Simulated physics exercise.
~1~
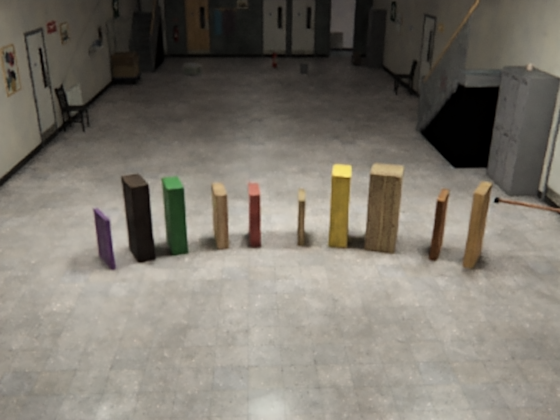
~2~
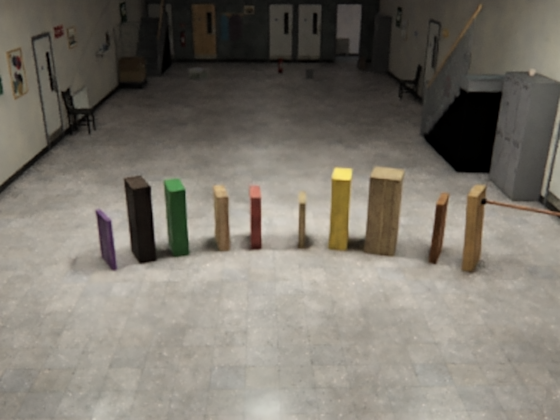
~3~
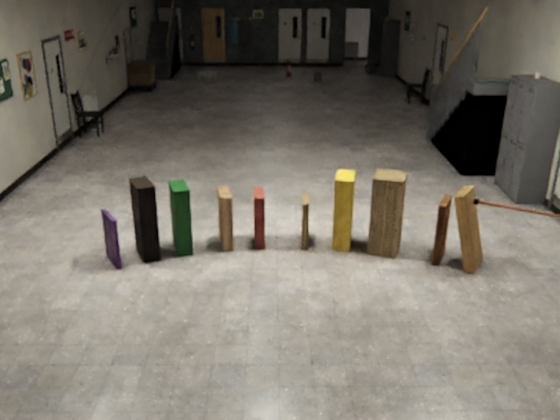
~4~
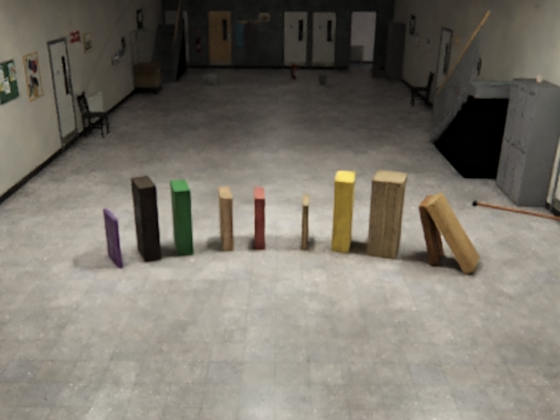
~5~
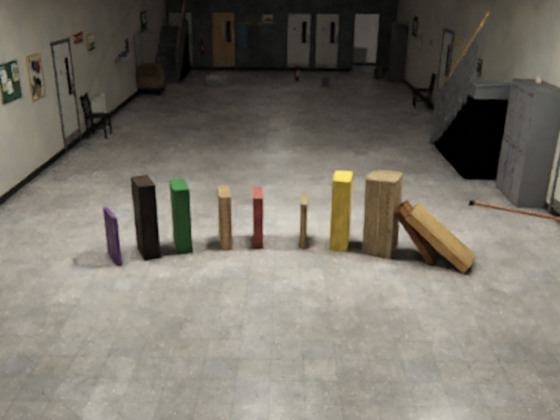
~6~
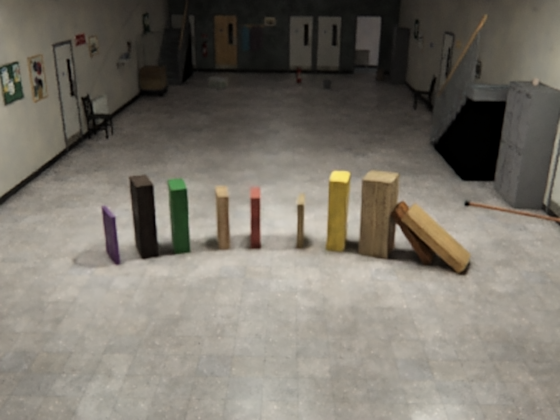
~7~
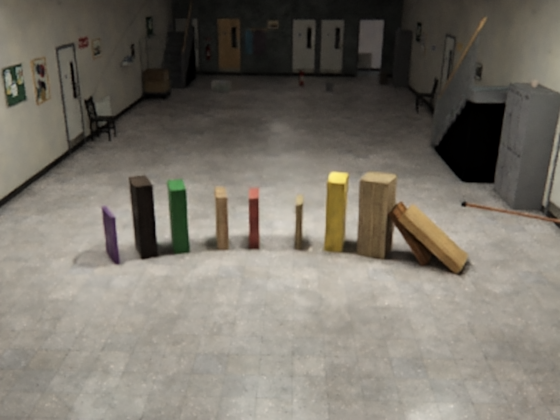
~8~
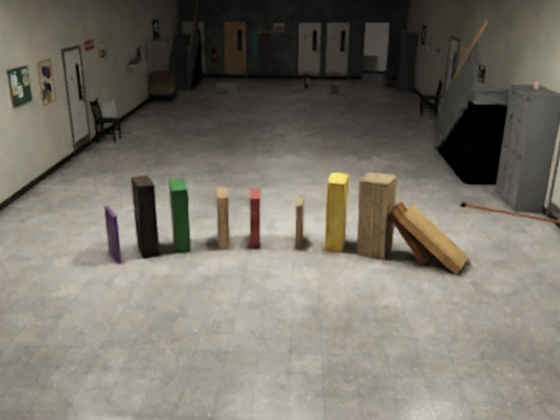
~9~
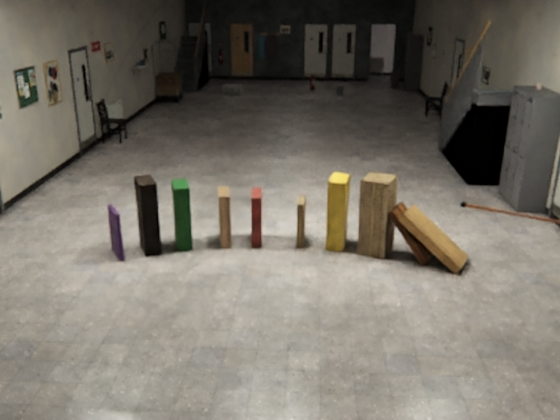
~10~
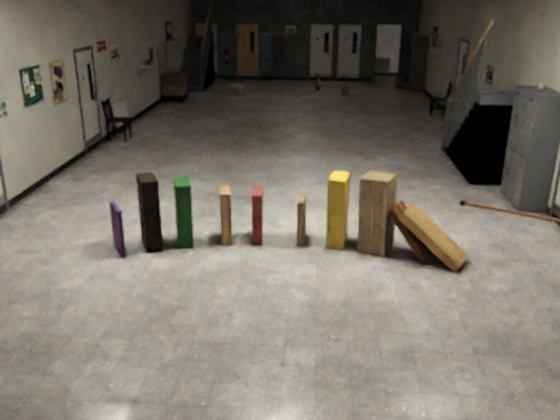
A thin pole reaches in from the right toward the tan board at the right end of a curved row of ten upright boards, seen from slightly above in a long grey-floored hall with doors at the back and cabinets to the right. Purple, black and green boards stand at the left, with red near the middle and yellow farther right. The pole nudges the end board, which tips left into the thin reddish-brown one. Both lean over against the wide brown board, which holds. The pair stays propped there, while the other eight, red included, remain standing.
